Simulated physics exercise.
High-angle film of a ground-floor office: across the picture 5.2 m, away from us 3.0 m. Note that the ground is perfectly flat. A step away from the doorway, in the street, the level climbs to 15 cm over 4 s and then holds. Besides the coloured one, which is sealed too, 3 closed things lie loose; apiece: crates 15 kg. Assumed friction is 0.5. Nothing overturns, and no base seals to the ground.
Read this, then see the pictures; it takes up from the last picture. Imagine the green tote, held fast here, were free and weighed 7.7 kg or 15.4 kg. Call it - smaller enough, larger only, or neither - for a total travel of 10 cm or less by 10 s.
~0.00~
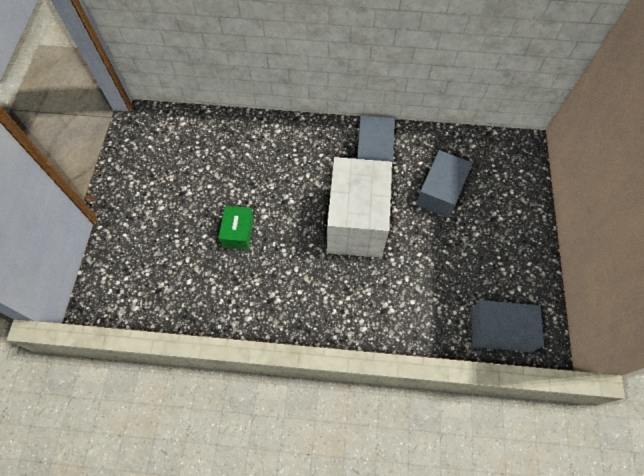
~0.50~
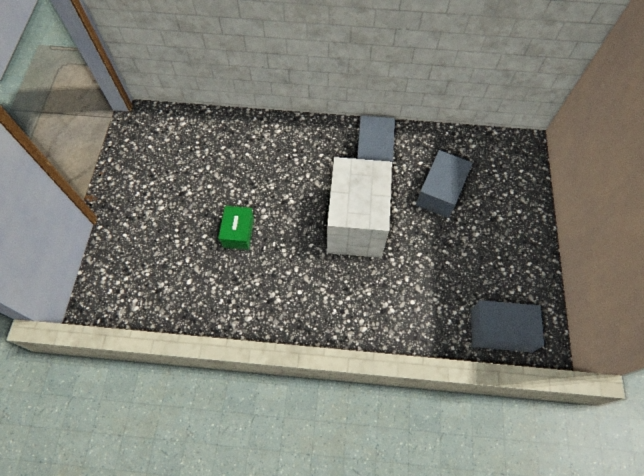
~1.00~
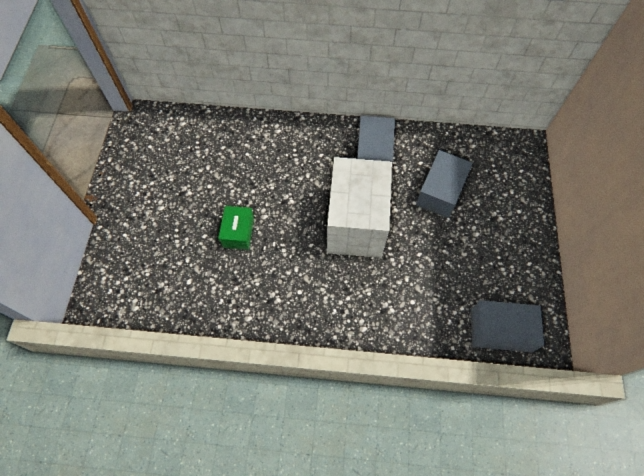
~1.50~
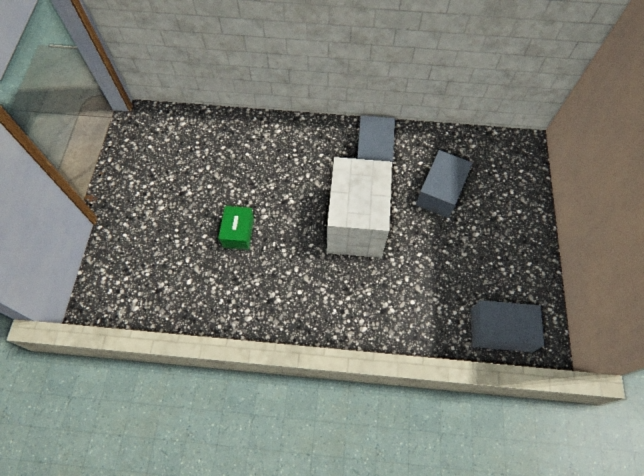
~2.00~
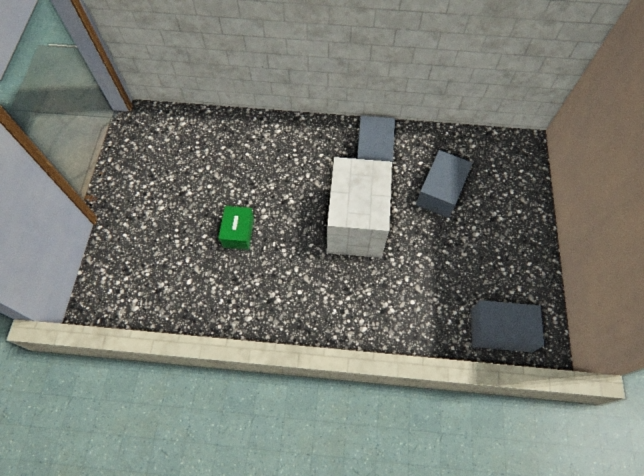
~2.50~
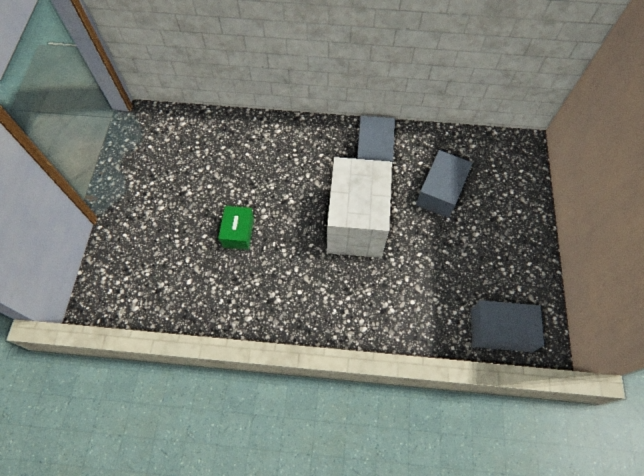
Larger only.
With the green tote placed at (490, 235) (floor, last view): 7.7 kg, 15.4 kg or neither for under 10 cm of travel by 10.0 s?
Outcome - success with both.
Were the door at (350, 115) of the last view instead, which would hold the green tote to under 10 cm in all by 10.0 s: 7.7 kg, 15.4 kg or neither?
Under that change the large mass is required.
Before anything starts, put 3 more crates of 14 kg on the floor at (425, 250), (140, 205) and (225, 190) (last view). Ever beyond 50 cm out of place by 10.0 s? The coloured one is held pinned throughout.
Taking them in turn, the first is inside the line, the second beyond the line and the third beyond the line.
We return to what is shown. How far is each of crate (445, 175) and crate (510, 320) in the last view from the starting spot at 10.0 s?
In that order: 30 cm, 0 cm.
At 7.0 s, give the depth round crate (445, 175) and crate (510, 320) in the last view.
Around 3 cm and 0 cm.
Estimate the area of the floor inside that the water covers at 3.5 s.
Near 1.5 m2 in all.
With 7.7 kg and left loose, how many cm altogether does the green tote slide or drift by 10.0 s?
Total path: Roughly 140 cm.
After 3.5 s the green tote would be 0 cm from its start with 7.7 kg and 0 cm from its start with 15.4 kg; 0 cm of water round it then.
After 4.5 s the green tote would be 0 cm from its start with 7.7 kg and 0 cm from its start with 15.4 kg; 2 cm of water round it then.
After 7.0 s the green tote would be 45 cm from its start with 7.7 kg and 0 cm from its start with 15.4 kg; 4 cm of water round it then.
After 10.0 s the green tote would be 133 cm from its start with 7.7 kg and 0 cm from its start with 15.4 kg; 6 cm of water round it then.
